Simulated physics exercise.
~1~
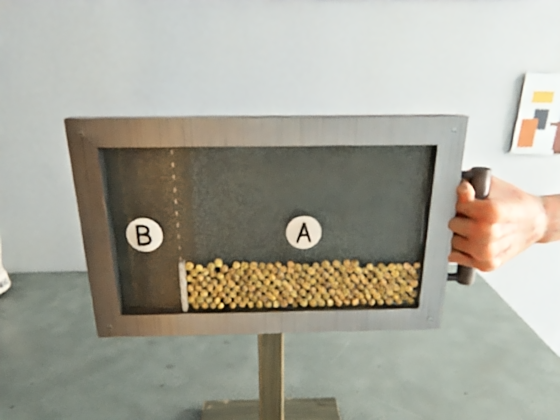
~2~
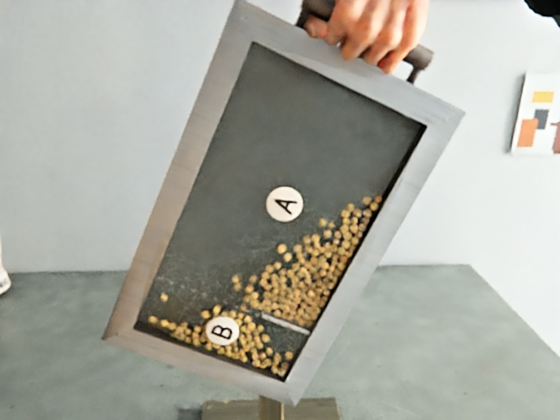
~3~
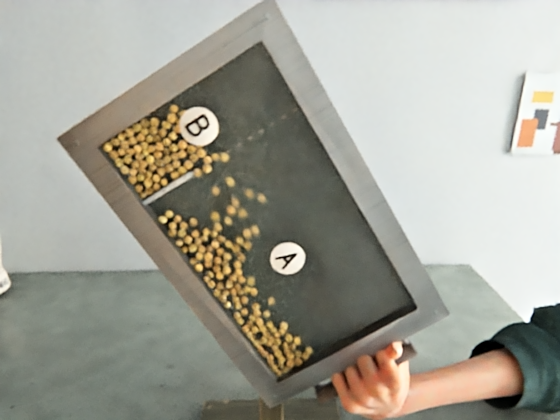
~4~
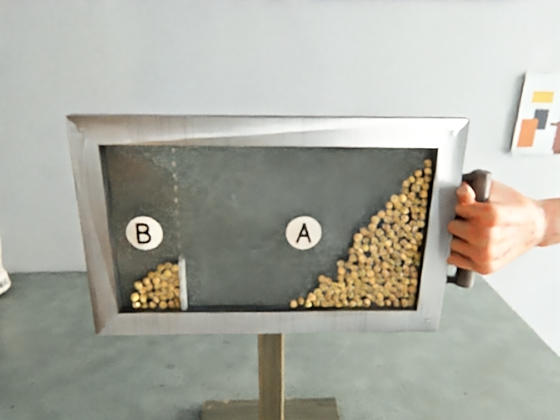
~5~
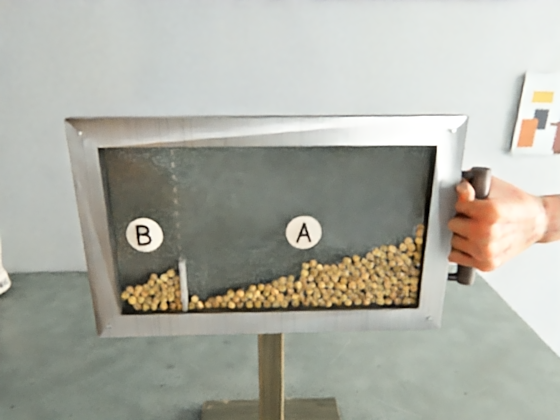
Against a pale wall, above a grey-green tabletop, a shallow framed case stands level on a post, with pale wooden beads spread along the bottom of section A while B is empty. A hand on the right-hand handle swings the case anticlockwise until it tilts steeply, and some beads spill past the short divider into B. The hand then swings it back through level to a steep clockwise tilt, sending beads sliding towards A's far end. Finally it returns to level, and the heaped beads slump leftward, leaving most in A and a small pile in B.
